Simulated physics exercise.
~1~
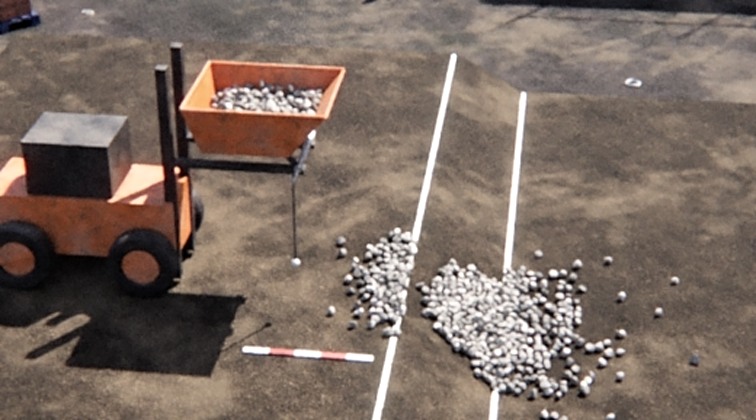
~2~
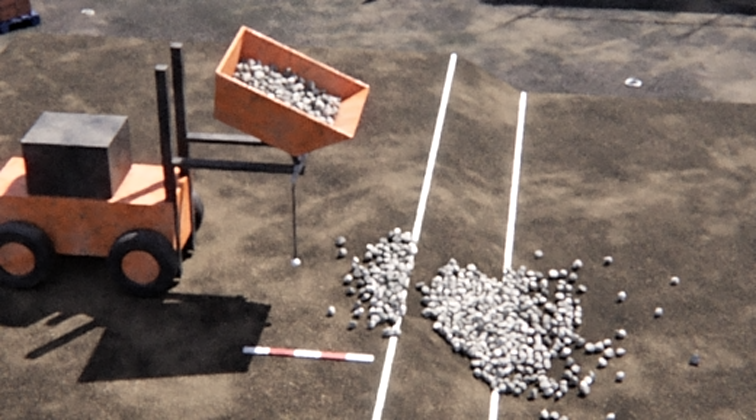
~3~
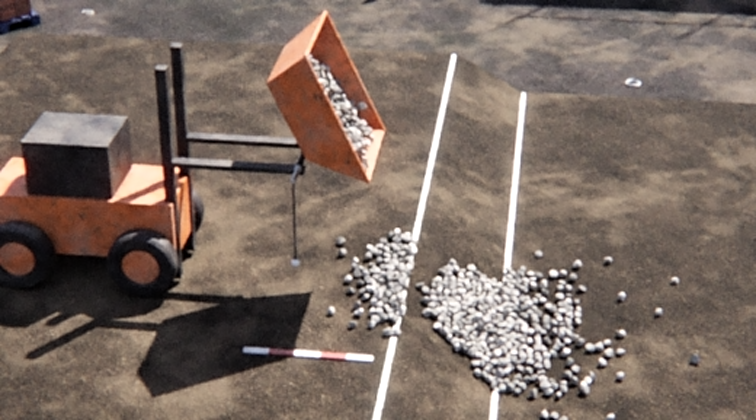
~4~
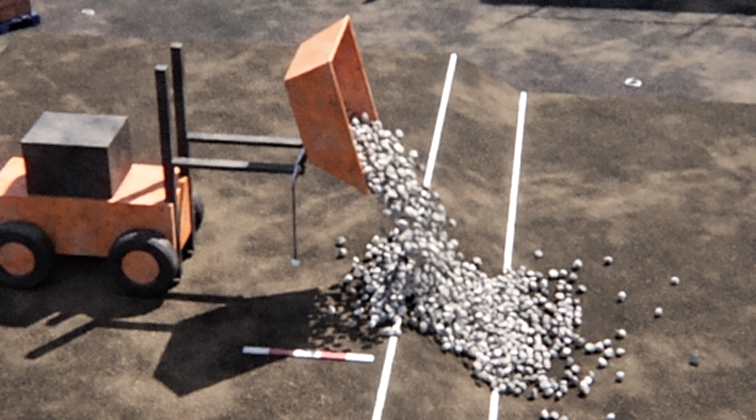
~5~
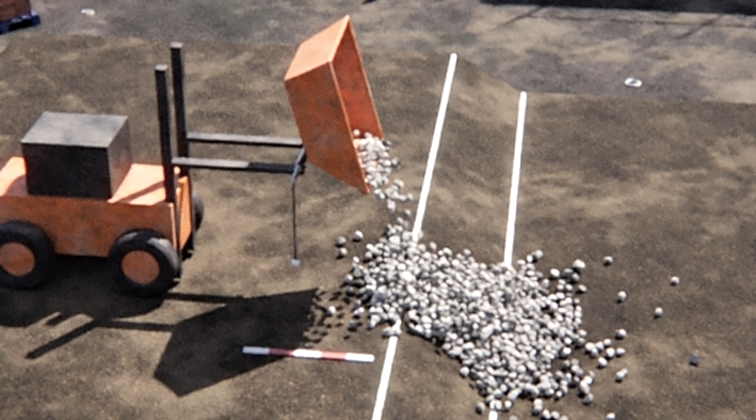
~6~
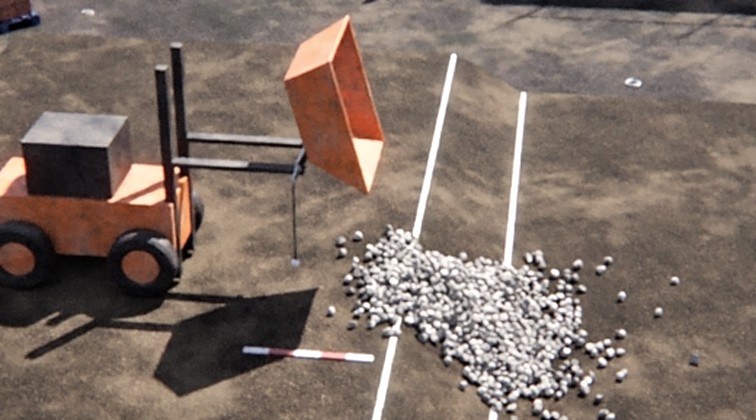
The clip opens on an orange forklift at the left, holding a raised skip full of pale, rounded stones, while an earlier heap lies ahead around two white lines on brown ground. The skip tips forward to the right, steeper and steeper, with the stones still inside at first. Once it is tilted sharply, they pour over its lip in a thick stream onto the near side of the heap. The stream thins to a last trickle. Finally the skip hangs empty and steeply tilted, above a fuller heap that joins the two earlier patches across both lines.
